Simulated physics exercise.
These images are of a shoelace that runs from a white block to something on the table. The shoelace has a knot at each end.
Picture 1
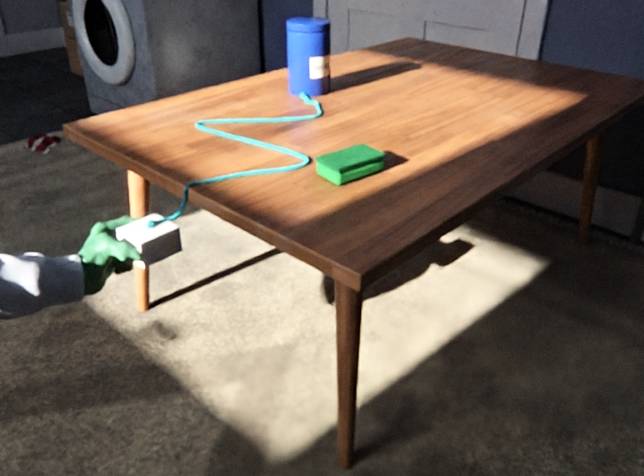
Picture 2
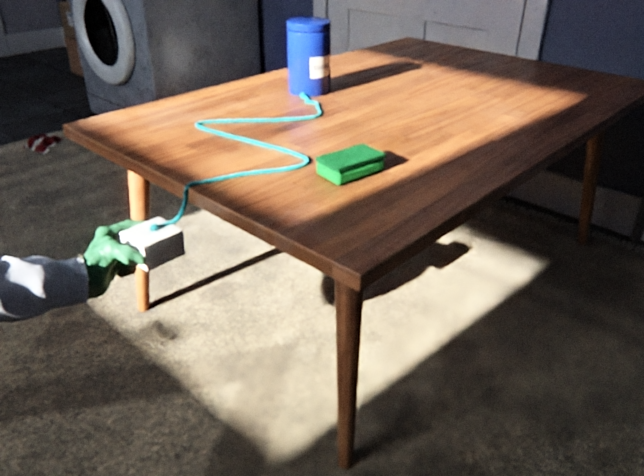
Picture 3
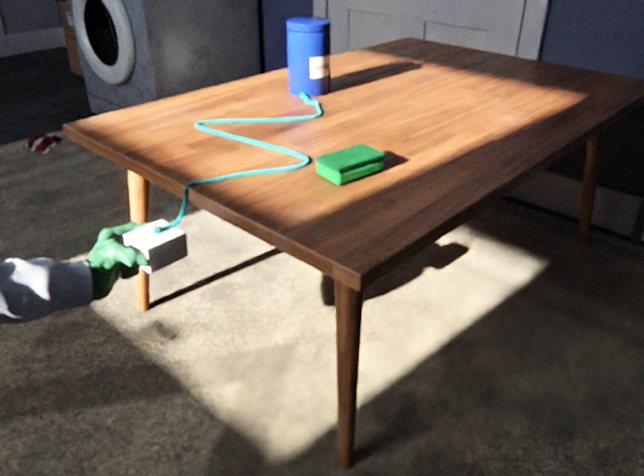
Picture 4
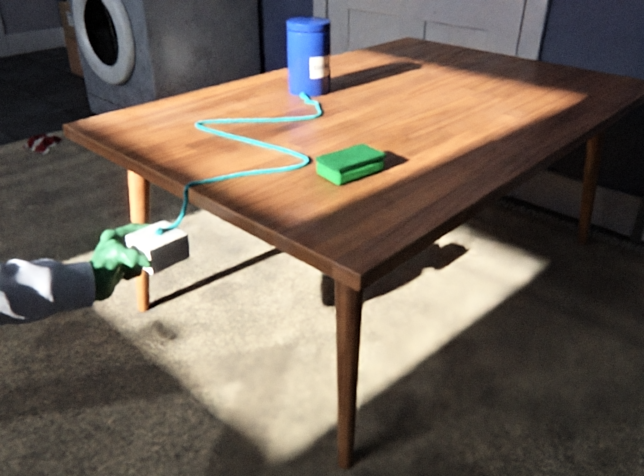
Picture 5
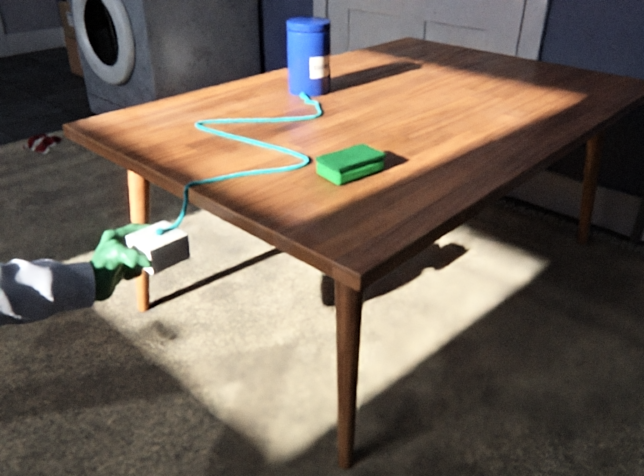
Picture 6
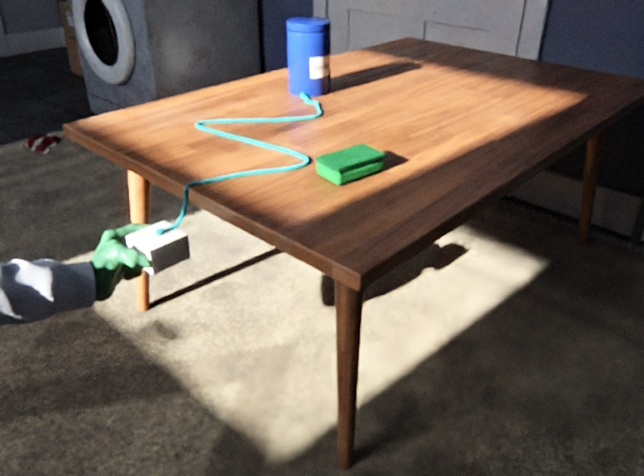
A green-gloved hand held a white block beside a wooden table and shifted it very slightly right, while the slack turquoise shoelace, blue canister and green sponge on the tabletop stayed still.
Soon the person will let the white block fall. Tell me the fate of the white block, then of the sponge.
By the end the white block has gone all the way down, and the sponge has held its position.
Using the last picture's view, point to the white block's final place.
Around (162, 409).
Then, 0.60 s after the last picture, block on the floor near (162, 409); canister unmoved; sponge unmoved.
At rest, block on the floor near (162, 409); canister unmoved; sponge unmoved. The white block drops all the way and the sponge stays on top.
